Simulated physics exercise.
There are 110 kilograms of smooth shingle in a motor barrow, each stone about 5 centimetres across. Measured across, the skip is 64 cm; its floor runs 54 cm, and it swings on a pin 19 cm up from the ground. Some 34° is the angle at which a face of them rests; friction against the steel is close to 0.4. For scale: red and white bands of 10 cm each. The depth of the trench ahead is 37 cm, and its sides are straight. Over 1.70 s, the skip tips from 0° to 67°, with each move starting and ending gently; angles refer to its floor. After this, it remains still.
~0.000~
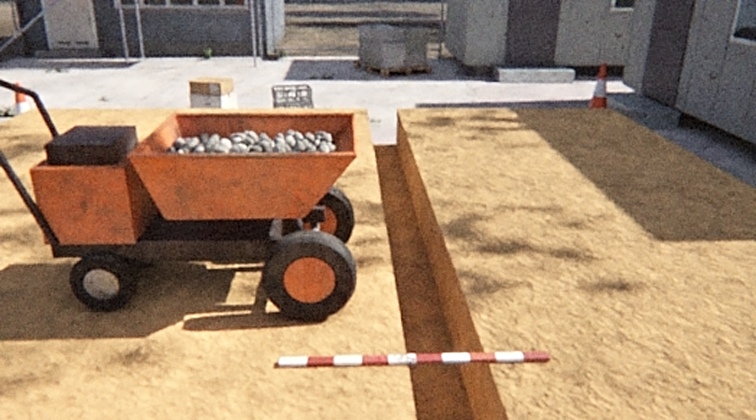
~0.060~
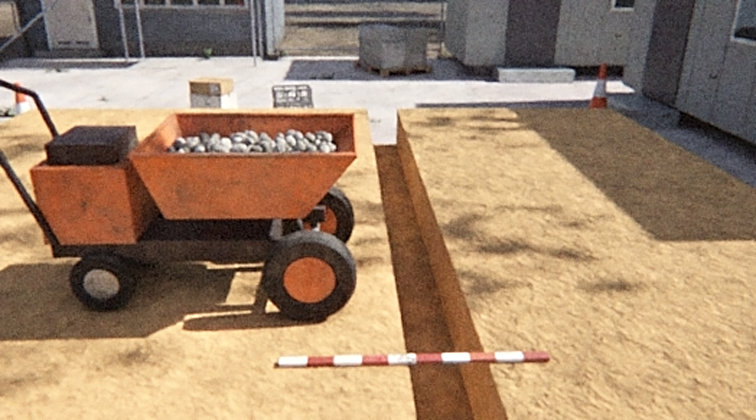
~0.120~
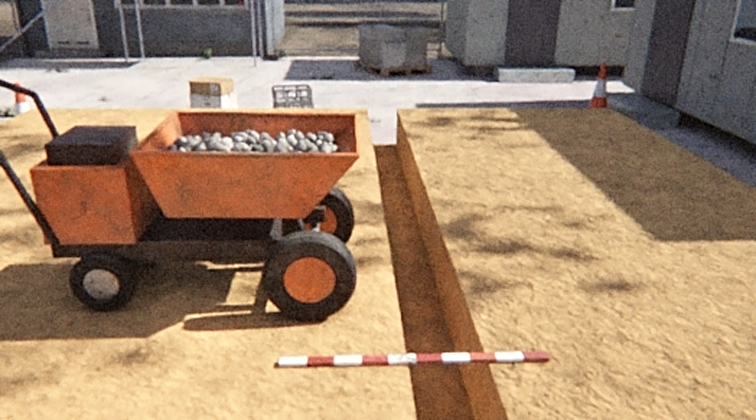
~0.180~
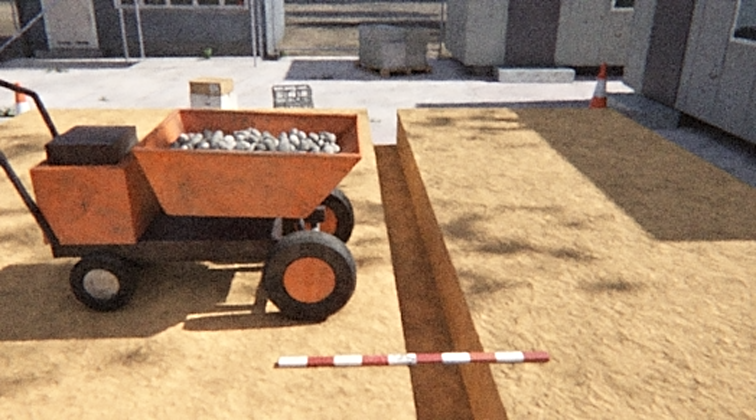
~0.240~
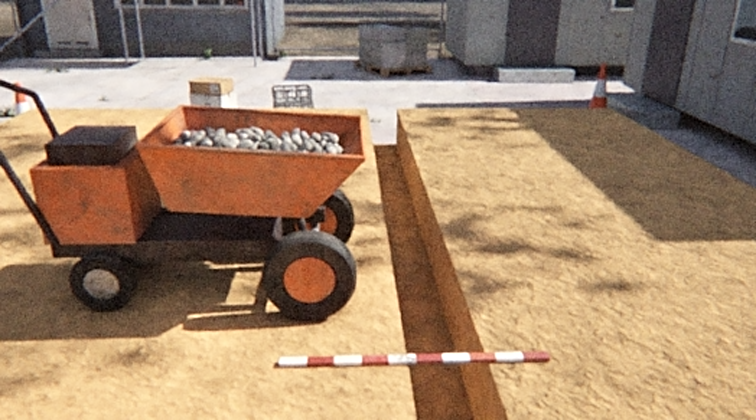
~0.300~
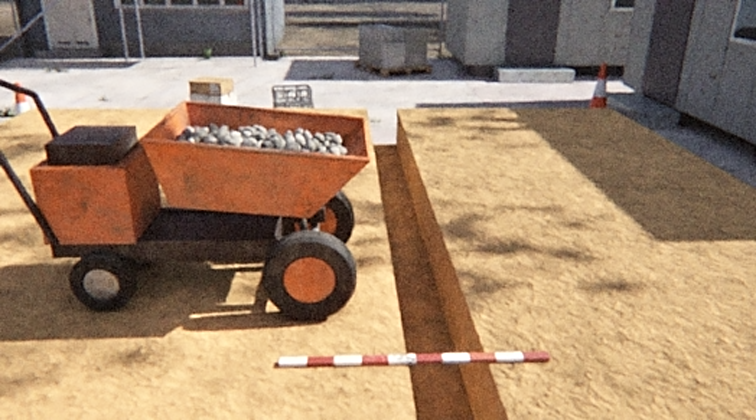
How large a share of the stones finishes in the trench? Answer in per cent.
A share of about 41 per cent.
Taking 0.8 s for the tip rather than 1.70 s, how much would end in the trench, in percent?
30 per cent.
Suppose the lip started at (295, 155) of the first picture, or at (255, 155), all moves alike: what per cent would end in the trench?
95 and 80 %.
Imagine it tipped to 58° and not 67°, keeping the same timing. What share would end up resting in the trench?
With that change, near 45 per cent.
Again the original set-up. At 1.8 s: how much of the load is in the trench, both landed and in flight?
Some 10 per cent.
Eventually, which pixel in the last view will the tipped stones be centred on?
At about pixel (479, 277) in the last view.
After 1.3 s the floor is at 56°; 100 % in the skip; the foremost stones are at (437, 210).
After 1.8 s the floor is at 67°; 47 % in the skip, 10 % in the trench, 44 % past the trench; the foremost stones are at (571, 292).
After 2.2 s the floor is at 67°; 20 % in the skip, 21 % in the trench, 59 % past the trench; the foremost stones are at (641, 283).
After 4.1 s the floor is at 67°; 0 % in the skip, 41 % in the trench, 59 % past the trench; the foremost stones are at (677, 277).
